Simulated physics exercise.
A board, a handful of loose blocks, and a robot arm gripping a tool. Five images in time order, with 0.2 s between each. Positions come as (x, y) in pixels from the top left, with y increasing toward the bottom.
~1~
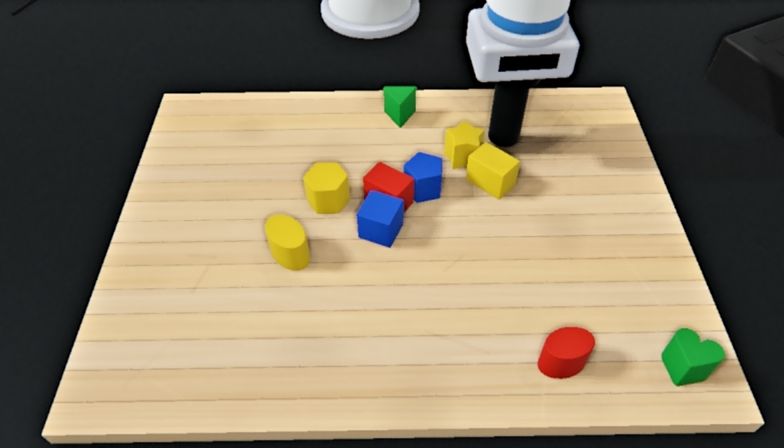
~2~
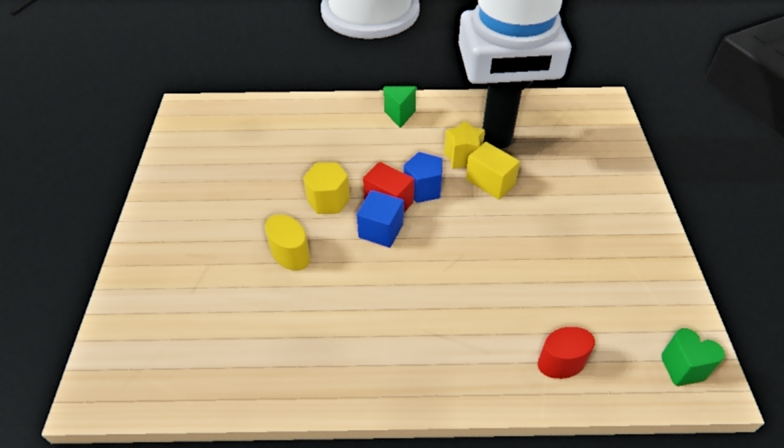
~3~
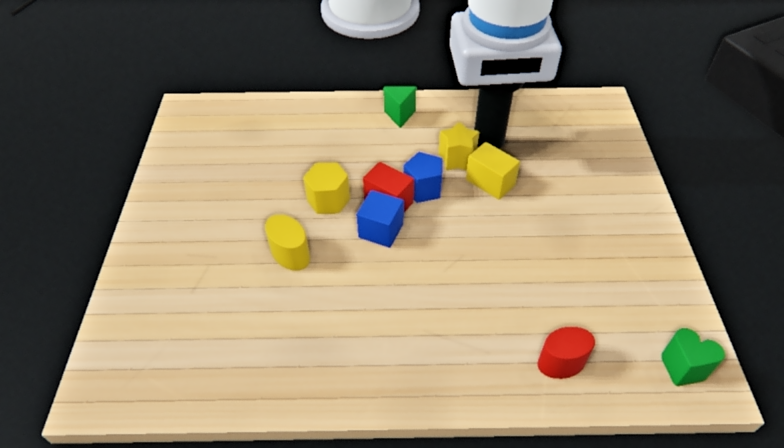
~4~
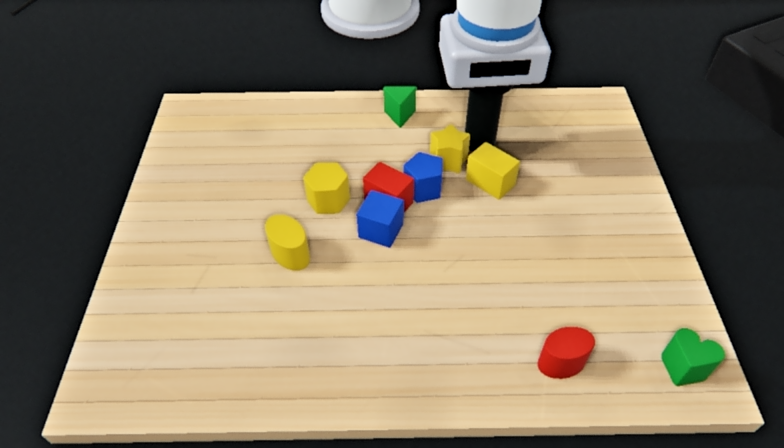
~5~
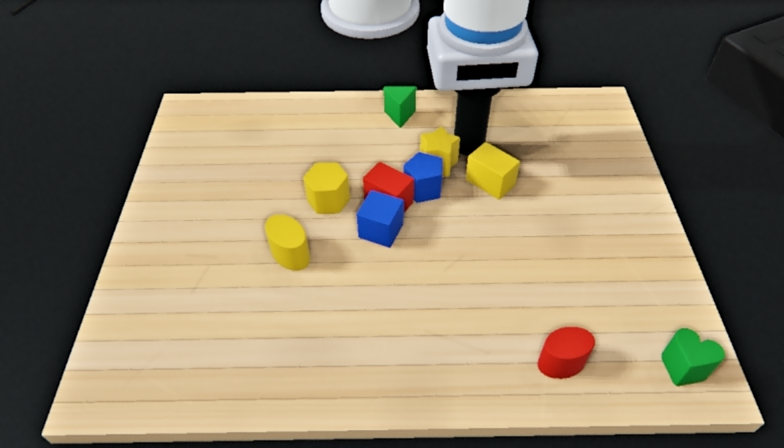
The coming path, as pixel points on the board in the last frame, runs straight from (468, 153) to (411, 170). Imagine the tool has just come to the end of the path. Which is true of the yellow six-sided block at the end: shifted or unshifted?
By the time the path is finished, it has hardly shifted at all.
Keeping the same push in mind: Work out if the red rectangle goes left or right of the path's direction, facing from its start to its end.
To the left.
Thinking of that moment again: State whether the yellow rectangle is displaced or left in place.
Stays put.
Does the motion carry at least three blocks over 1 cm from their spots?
Yes, I think so.
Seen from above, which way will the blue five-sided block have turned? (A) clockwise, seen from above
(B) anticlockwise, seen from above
I choose B.
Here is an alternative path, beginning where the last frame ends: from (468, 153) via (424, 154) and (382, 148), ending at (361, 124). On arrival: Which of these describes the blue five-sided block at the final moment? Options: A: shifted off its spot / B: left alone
A.
On the path given first. Halfway along, tool at (440, 153); red rectangle at (382, 183), turned 15° clockwise; blue five-sided block at (415, 176); yellow star-shaped block at (414, 151).
At the end, tool at (411, 162); yellow six-sided block in place; red rectangle at (370, 197), turned 30° clockwise; blue five-sided block at (406, 189), turned 20° anticlockwise; yellow star-shaped block at (388, 167), turned 25° anticlockwise; yellow rectangle in place.
